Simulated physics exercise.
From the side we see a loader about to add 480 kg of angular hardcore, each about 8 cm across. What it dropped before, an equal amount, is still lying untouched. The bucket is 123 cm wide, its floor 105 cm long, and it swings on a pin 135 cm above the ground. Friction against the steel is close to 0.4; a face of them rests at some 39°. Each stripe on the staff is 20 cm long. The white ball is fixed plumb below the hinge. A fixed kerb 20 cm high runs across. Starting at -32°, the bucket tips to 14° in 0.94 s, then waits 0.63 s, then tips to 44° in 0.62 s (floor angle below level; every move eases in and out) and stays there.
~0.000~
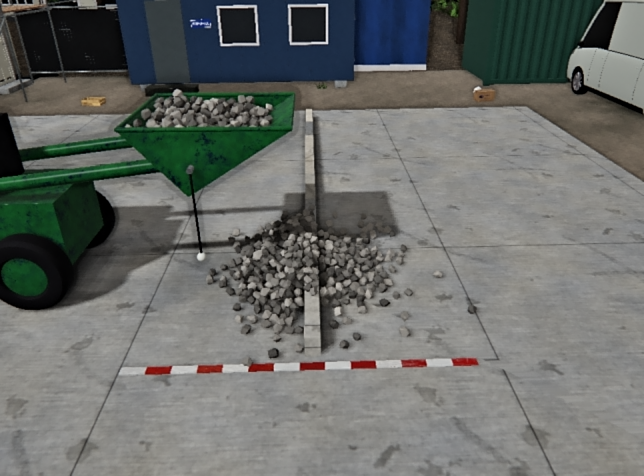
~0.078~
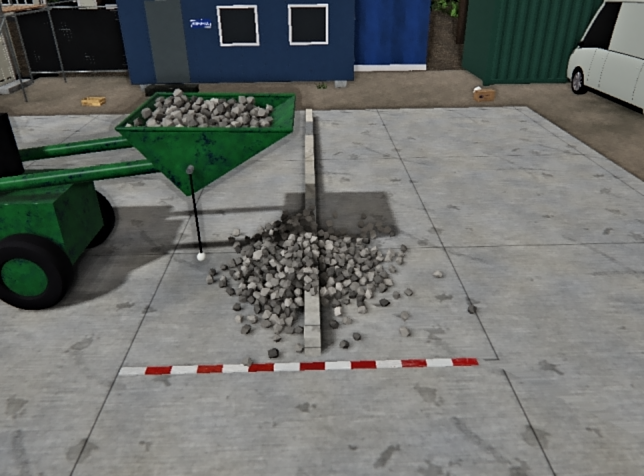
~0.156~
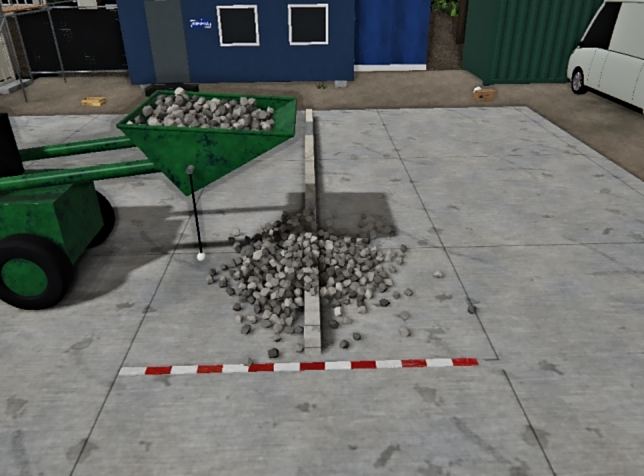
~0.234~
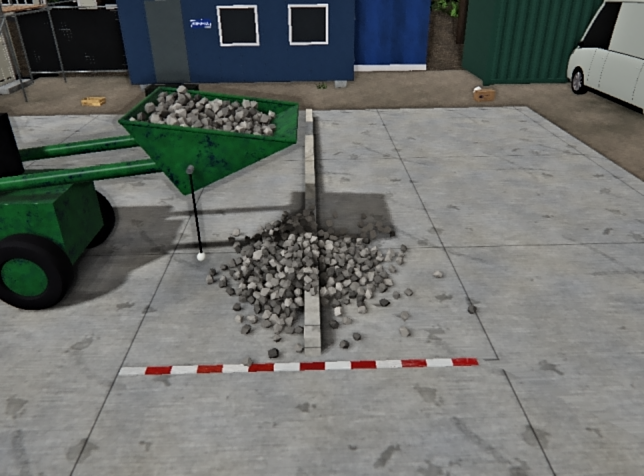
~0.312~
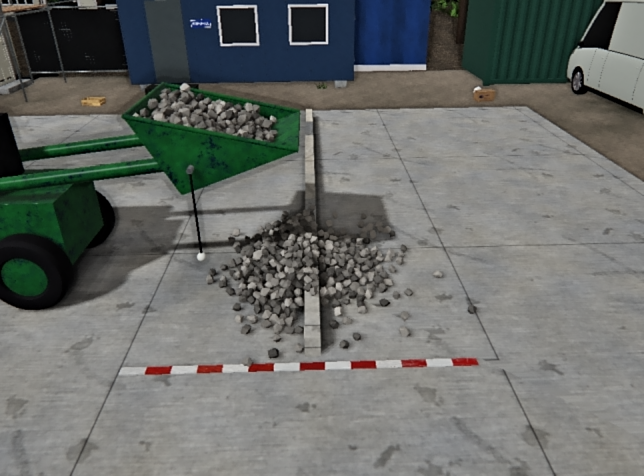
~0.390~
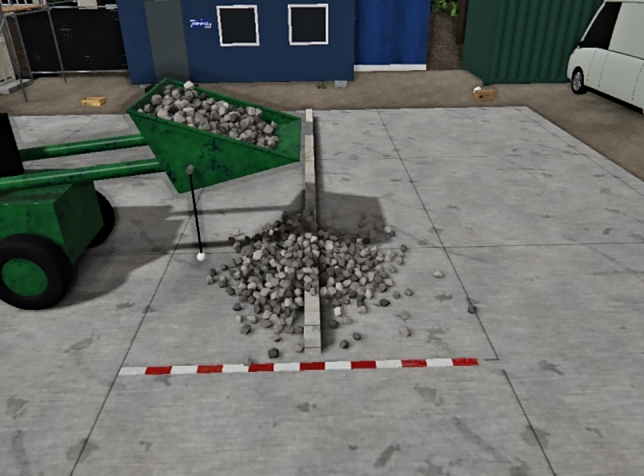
A green loader stands at the left of a pale concrete yard, seen from slightly above, with blue and green containers and a white van behind. Its raised bucket holds grey stones above a loose grey heap straddling a narrow kerb, beyond a red-and-white striped staff. The bucket slowly tilts its right-hand lip downward, the stones shifting slightly with it, while the heap and camera stay still.
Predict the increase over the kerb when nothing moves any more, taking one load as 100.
Some 40 per cent is added.
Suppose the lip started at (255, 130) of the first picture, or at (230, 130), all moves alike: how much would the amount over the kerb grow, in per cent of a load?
First some 5, then 0 per cent.
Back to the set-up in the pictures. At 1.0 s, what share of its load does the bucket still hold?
Roughly 100 per cent is still inside.
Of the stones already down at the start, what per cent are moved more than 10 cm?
About 5 per cent.
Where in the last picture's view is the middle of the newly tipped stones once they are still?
Near (299, 252).
After 0.7 s the floor is at 7°; in per cent of one load, 100 in the bucket, 72 on this side of the kerb, 28 over the kerb; the foremost stones are at (411, 261).
After 1.0 s the floor is at 14°; in per cent of one load, 100 in the bucket, 73 on this side of the kerb, 28 over the kerb; the foremost stones are at (411, 261).
After 2.6 s the floor is at 44°; in per cent of one load, 13 in the bucket, 140 on this side of the kerb, 47 over the kerb; the foremost stones are at (411, 261).
After 5.4 s the floor is at 44°; in per cent of one load, 0 in the bucket, 132 on this side of the kerb, 68 over the kerb; the foremost stones are at (417, 258). Net gain over the kerb, 40.
